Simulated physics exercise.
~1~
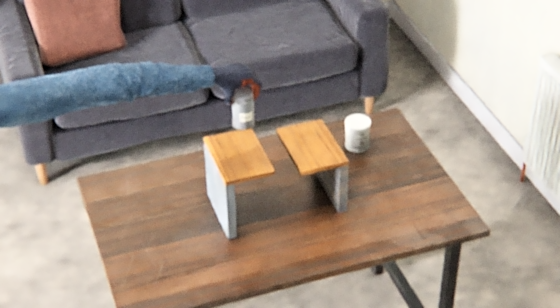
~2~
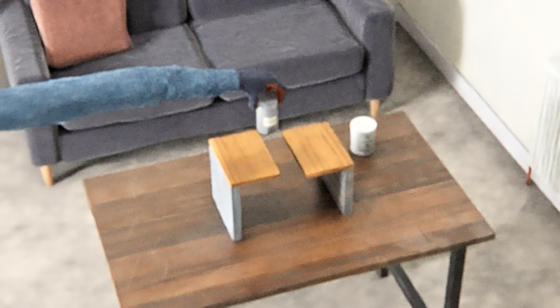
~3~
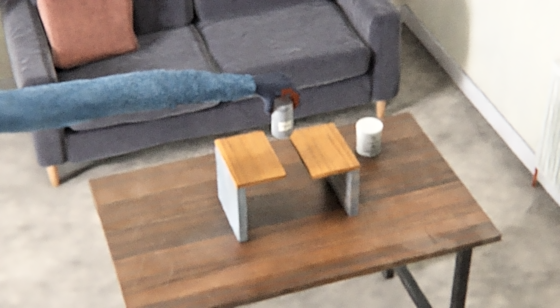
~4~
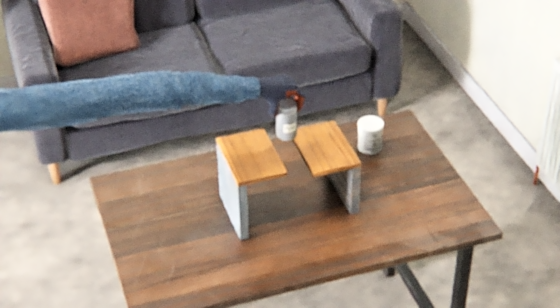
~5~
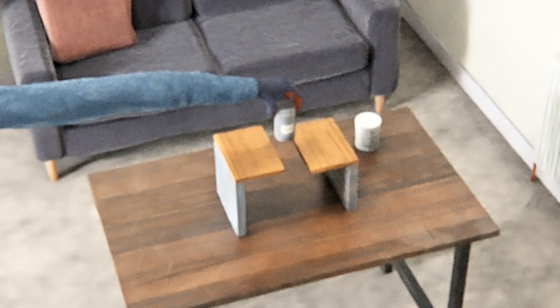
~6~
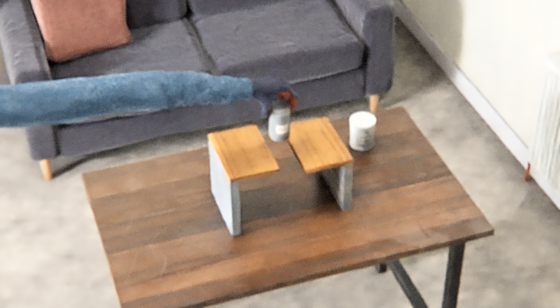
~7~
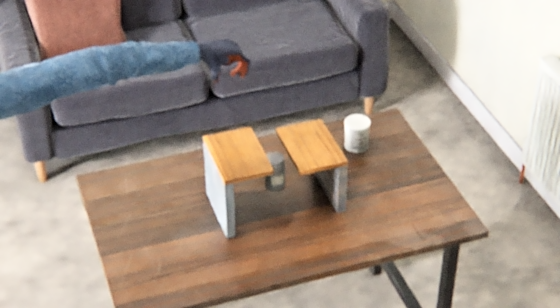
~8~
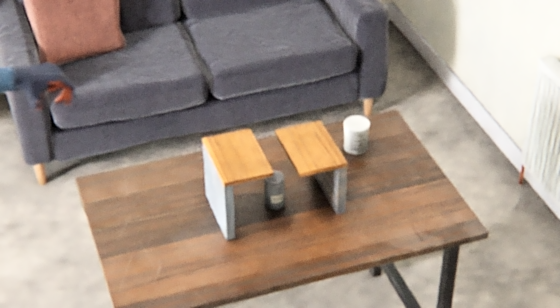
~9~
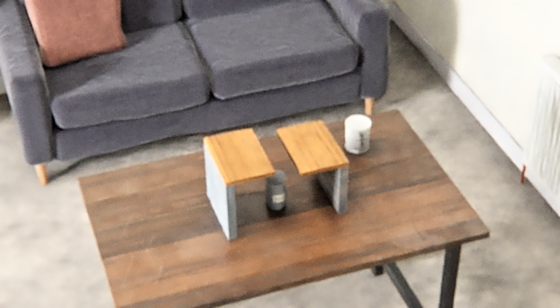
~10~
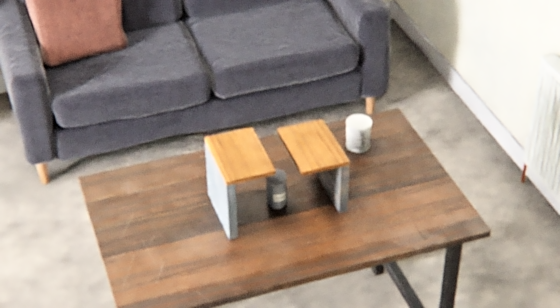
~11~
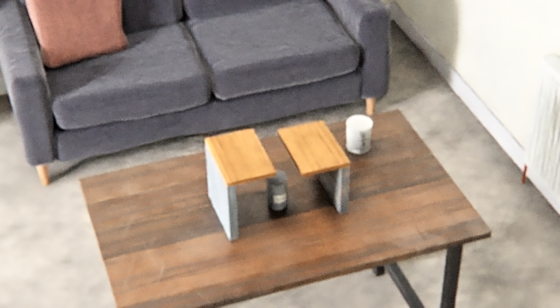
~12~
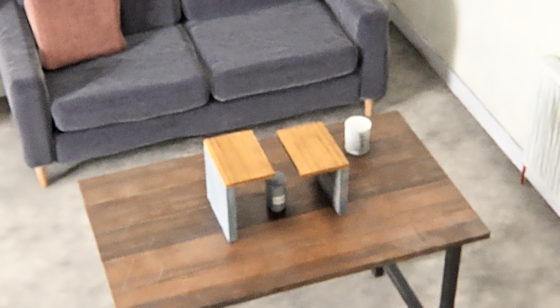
On a wooden coffee table before a sofa, a hand releases a grey jar, which drops through a stand's gap and stays upright.
